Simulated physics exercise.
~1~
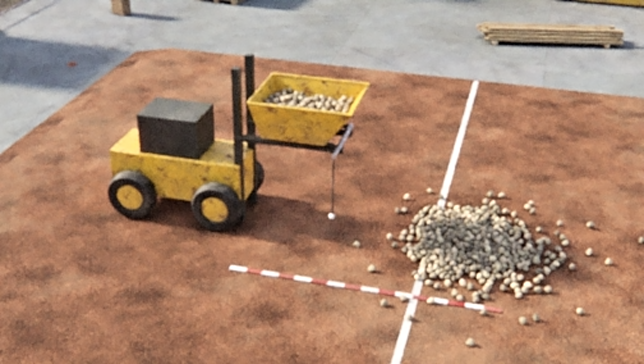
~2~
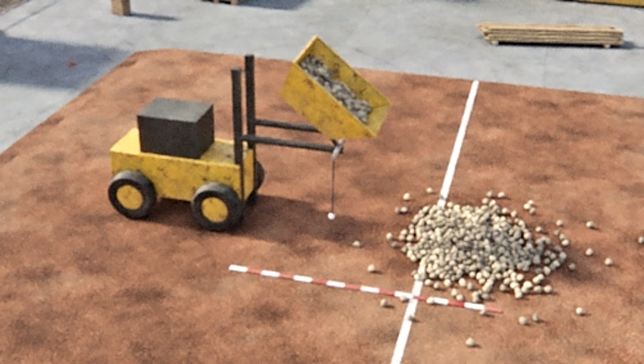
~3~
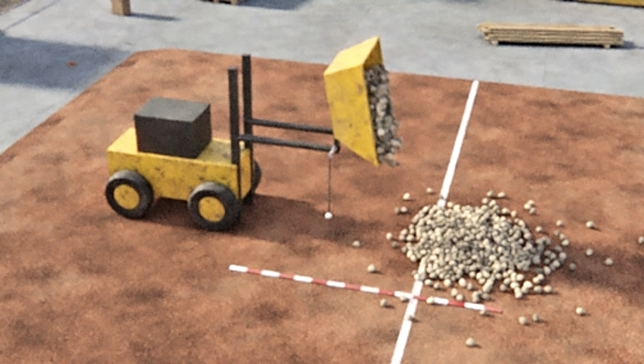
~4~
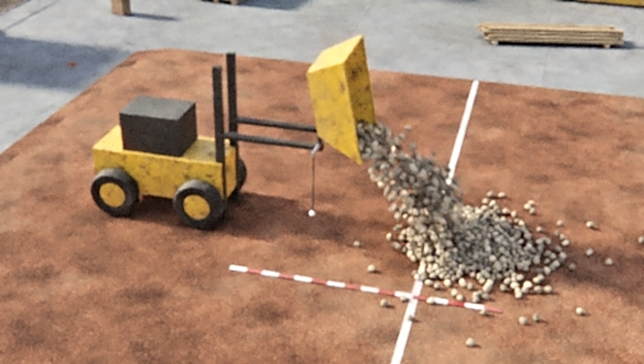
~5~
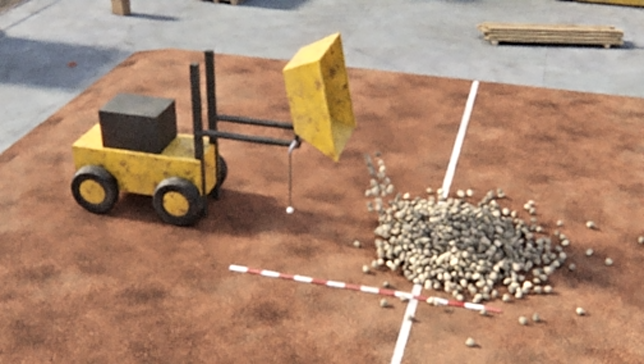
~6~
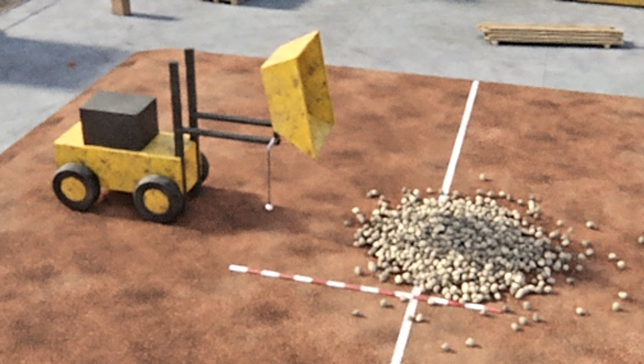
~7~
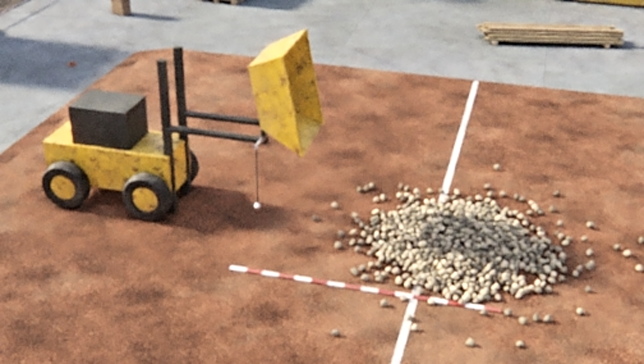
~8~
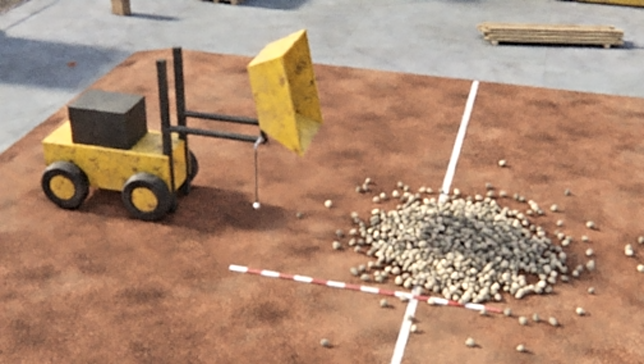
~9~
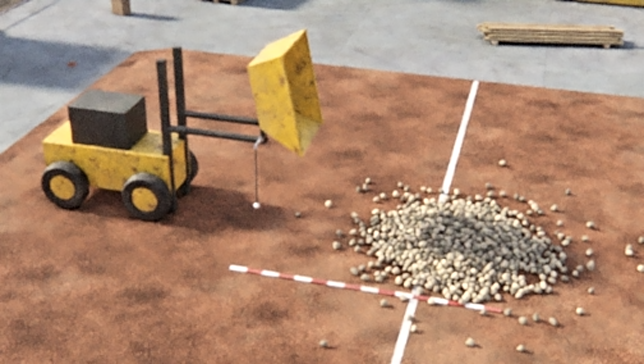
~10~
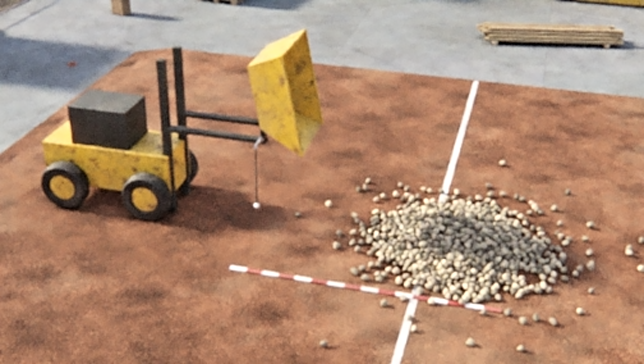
On reddish ground, a small yellow fork truck tipping pale stones onto a heap while backing left, its emptied skip staying tilted.
